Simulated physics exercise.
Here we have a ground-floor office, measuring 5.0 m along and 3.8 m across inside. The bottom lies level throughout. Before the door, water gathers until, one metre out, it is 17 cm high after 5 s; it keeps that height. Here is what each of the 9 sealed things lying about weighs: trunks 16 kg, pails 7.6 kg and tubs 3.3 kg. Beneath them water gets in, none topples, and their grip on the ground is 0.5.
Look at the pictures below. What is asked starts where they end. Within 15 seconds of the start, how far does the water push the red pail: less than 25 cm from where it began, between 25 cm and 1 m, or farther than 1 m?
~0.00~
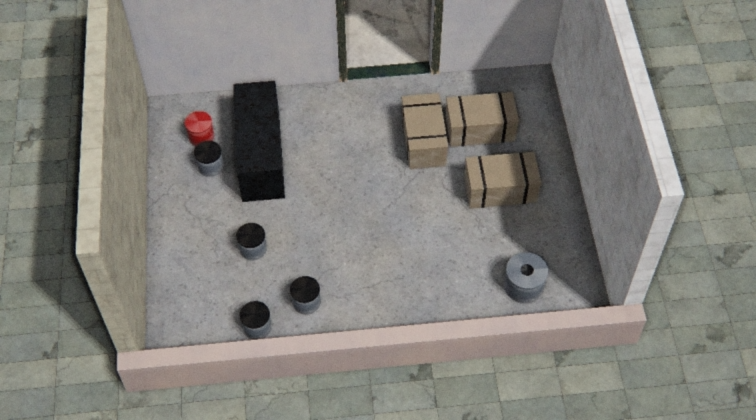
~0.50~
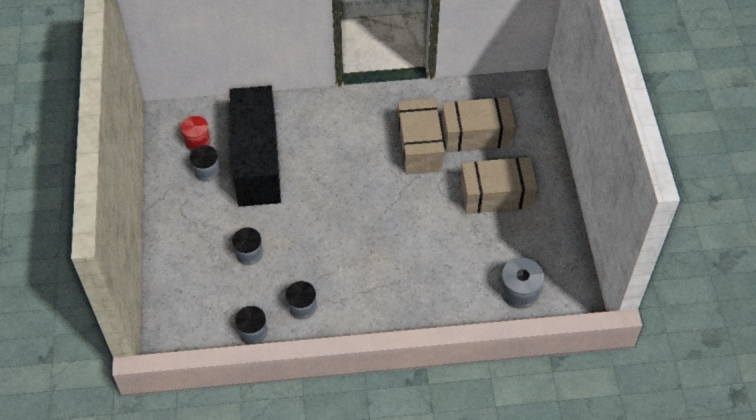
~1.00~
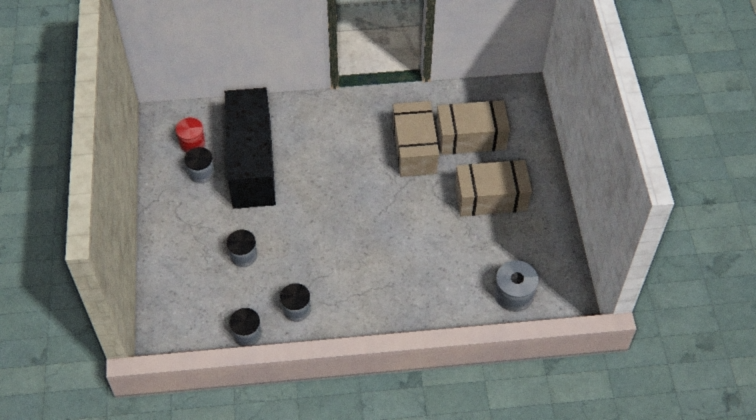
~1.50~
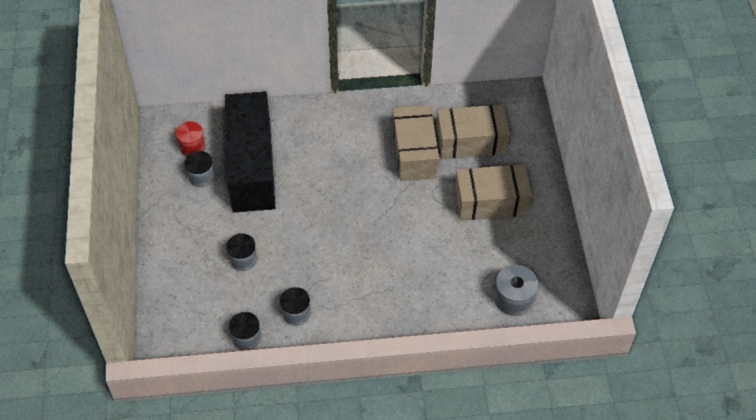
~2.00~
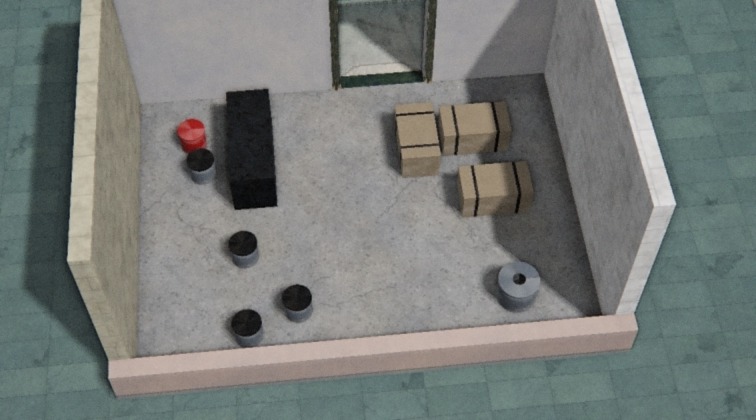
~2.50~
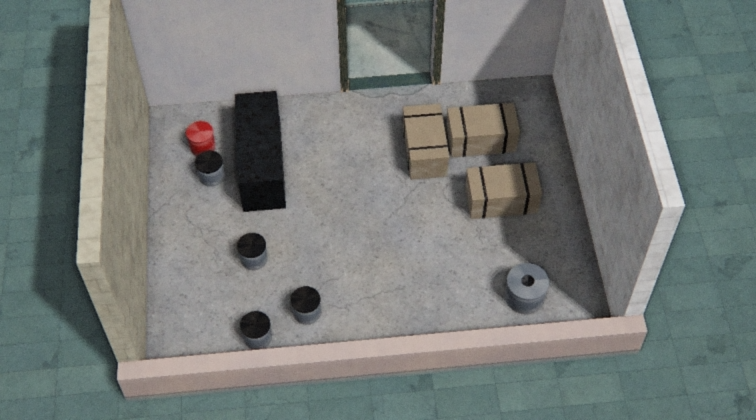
It will sit tight.
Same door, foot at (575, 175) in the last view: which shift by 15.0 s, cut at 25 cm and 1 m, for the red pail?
The red pail ends up almost where it started.
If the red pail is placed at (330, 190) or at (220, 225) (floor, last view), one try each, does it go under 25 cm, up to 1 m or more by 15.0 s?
In that order: It remains where it is; it remains where it is.
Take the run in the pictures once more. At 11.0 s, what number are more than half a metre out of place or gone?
My count gives 4.
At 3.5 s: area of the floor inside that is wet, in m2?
Roughly 1.0 m2.
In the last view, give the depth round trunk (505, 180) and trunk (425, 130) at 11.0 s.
8 and 7 cm.
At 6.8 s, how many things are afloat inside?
Then: 0.
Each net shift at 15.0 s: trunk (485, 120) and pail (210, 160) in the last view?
80 cm, 0 cm.
After 3.5 s the red pail is near (200, 132), 0.0 m from its start, aground; 0 afloat.
After 6.8 s the red pail is near (200, 132), 0.0 m from its start, aground; 0 afloat.
After 11.0 s the red pail is near (200, 132), 0.0 m from its start, aground; 3 afloat.
After 15.0 s the red pail is near (200, 132), 0.0 m from its start, aground; 4 afloat.
